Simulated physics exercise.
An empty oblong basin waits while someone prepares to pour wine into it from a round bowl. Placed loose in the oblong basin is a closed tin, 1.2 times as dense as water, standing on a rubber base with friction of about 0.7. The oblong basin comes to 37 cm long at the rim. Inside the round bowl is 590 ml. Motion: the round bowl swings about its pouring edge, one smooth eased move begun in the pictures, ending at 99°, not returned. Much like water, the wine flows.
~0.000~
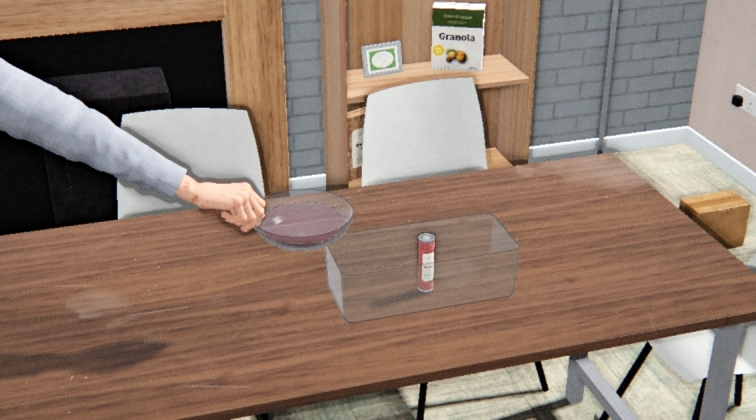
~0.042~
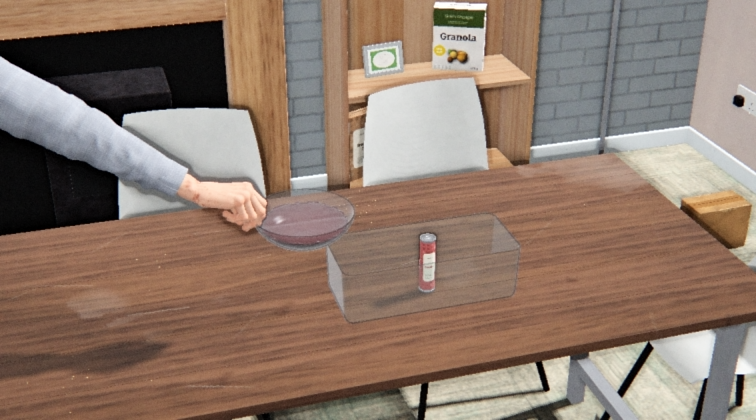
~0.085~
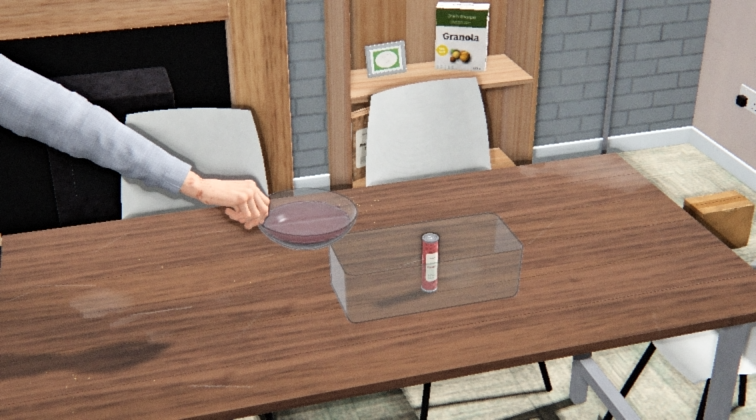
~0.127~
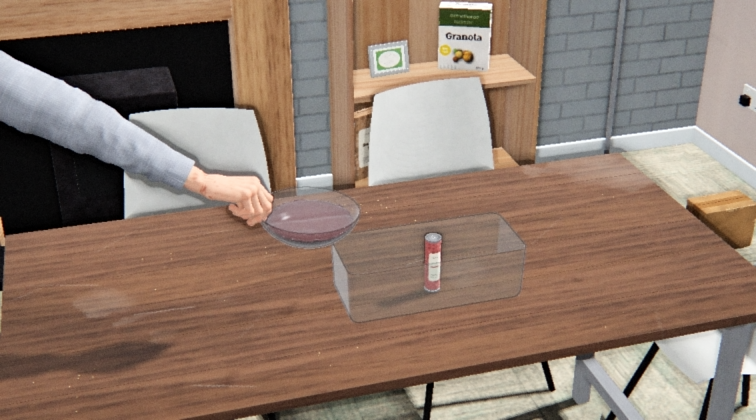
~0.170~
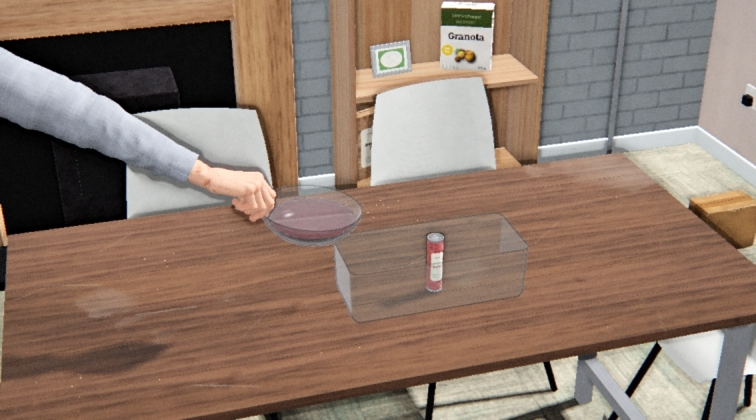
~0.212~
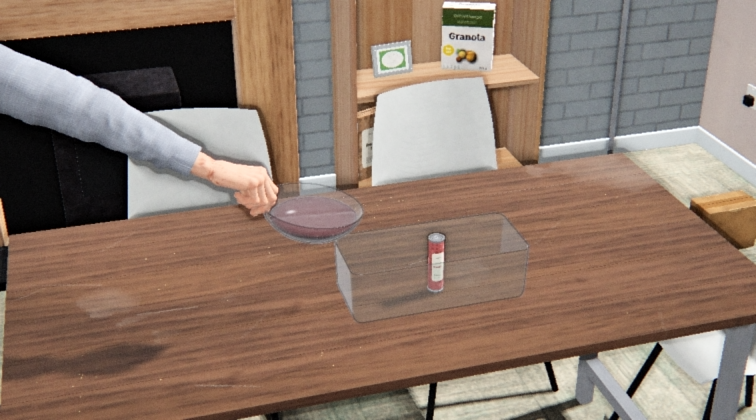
A hand at the end of a blue-grey sleeve, reaching in from the left, slowly tilts a clear round bowl of purplish-red wine slightly rightward above a brown wooden dining table, seen from above at an angle. Right of it, a red-and-white tin stands in a clear oblong basin, with white chairs, a granola box on a wooden shelf and grey brick behind. The view drifts very slightly, while the tin stays still.
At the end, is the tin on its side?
I expect it will stay vertical.
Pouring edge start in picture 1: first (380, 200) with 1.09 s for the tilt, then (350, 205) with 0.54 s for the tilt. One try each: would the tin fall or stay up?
First it stays on its base; then it tips over.
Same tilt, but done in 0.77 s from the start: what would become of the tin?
Result: Tin upright.
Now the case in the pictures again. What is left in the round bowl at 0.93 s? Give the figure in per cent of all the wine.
About 0 per cent.
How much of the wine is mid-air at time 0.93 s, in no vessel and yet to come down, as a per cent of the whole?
Near 6 per cent, I'd say.
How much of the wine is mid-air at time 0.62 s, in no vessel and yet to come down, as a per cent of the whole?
Estimate: About 50 % of all of it.
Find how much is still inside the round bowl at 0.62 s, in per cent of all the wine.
40 %.
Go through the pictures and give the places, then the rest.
In the first picture, tilt 0°; pouring edge (352, 206); surface from (258, 227) to (345, 215); the oblong basin's rim runs from (333, 257) to (506, 230); the tin's top is at (427, 240).
In the second picture, tilt 0°; pouring edge (353, 206); surface from (259, 227) to (346, 215).
In the third picture, tilt 1°; pouring edge (355, 206); surface from (262, 226) to (349, 214).
In the fourth picture, tilt 3°; pouring edge (358, 206); surface from (265, 224) to (351, 214).
In the fifth picture, tilt 6°; pouring edge (360, 206); surface from (267, 221) to (354, 212).
In the sixth picture, tilt 9°; pouring edge (361, 206); surface from (269, 218) to (355, 210).
Then, 0.62 s in, the tilt is 61° and 40 per cent is still to pour; the tin stands where it began.
Then, 0.93 s in, the tilt is 94° and 0 per cent is still to pour; the tin stands where it began.
Then, 1.25 s in, the tilt is 99° and 0 per cent is still to pour; the tin stands where it began.
Then, 1.59 s in, the tilt is 99° and 0 per cent is still to pour; the tin stands where it began.
Finally, the tin stands where it began.
